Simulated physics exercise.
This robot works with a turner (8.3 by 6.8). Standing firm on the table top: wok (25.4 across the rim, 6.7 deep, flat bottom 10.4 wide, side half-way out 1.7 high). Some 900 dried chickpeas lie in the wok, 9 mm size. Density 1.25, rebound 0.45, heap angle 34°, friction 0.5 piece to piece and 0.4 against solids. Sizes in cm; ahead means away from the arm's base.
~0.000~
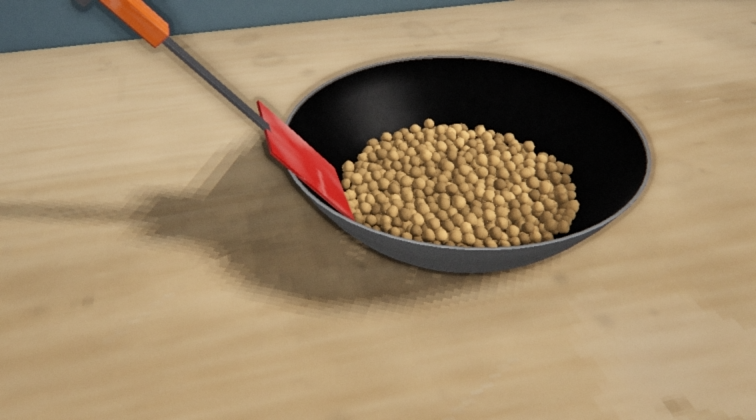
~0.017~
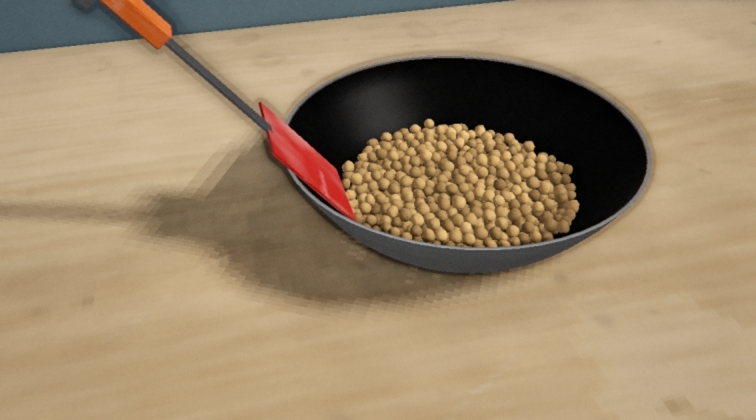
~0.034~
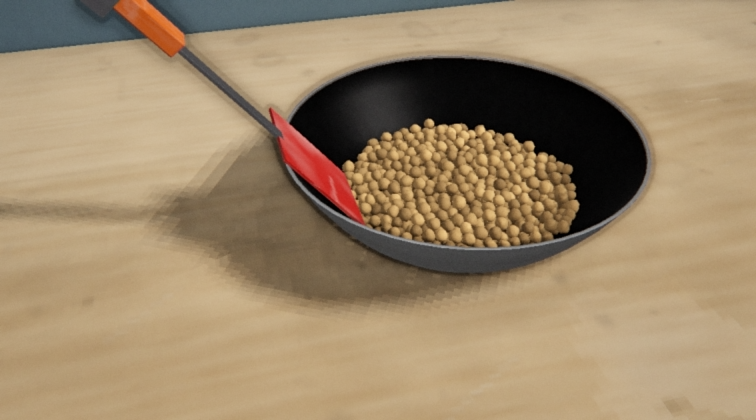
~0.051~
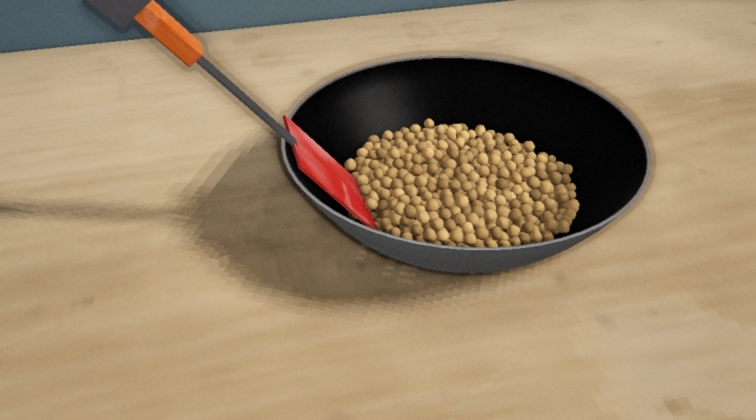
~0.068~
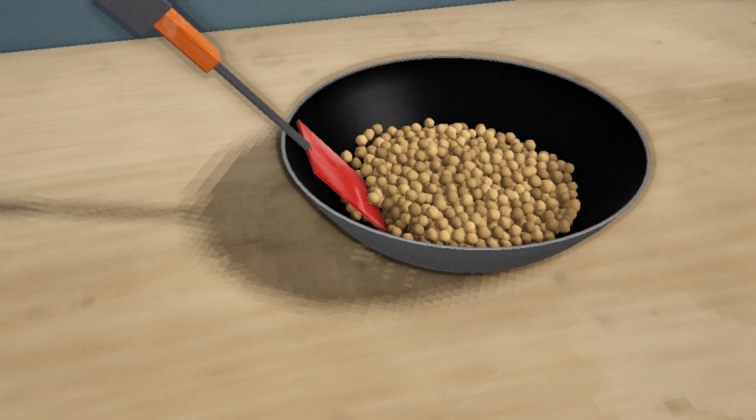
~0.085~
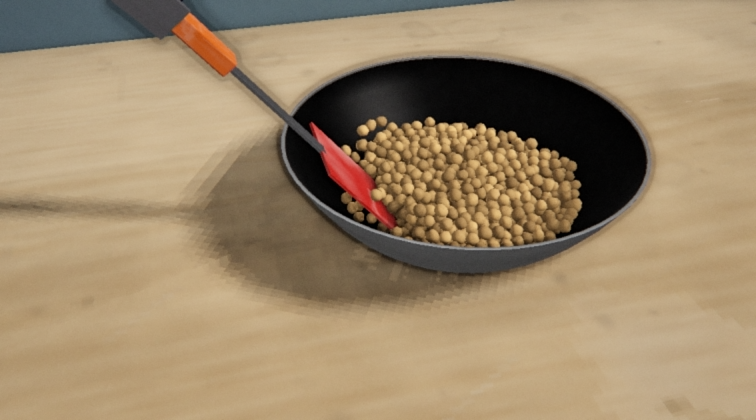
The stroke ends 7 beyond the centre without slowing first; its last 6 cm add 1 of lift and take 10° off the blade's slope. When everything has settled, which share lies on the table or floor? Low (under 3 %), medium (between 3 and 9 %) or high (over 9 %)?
Share on the table or floor: Low (under 3 %).
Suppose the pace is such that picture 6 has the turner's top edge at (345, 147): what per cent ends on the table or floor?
About 5 per cent.
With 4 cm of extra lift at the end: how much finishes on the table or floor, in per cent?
Some 0 per cent.
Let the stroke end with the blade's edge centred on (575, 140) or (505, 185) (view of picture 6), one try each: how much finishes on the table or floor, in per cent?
Some 20 and 0 per cent.
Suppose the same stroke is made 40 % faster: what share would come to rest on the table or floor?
Then about 5 per cent.
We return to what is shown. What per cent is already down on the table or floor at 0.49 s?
Roughly 0 per cent.
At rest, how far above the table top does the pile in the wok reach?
About 7.5 cm.
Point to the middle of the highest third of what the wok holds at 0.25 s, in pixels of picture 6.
At about (536, 153).
By 0.17 s, sloping 52°, highest piece 5 above the table; 900 in the wok.
By 0.25 s, sloping 48°, highest piece 6 above the table; 900 in the wok.
By 0.49 s, sloping 42°, highest piece 7 above the table; 896 in the wok, 2 on the table or floor, 2 on the blade or in flight.
By 1.54 s, sloping 42°, highest piece 7 above the table; 896 in the wok, 4 on the table or floor.
Final count, 896 in the wok, 4 on the table or floor. That is 0 % on the table or floor.
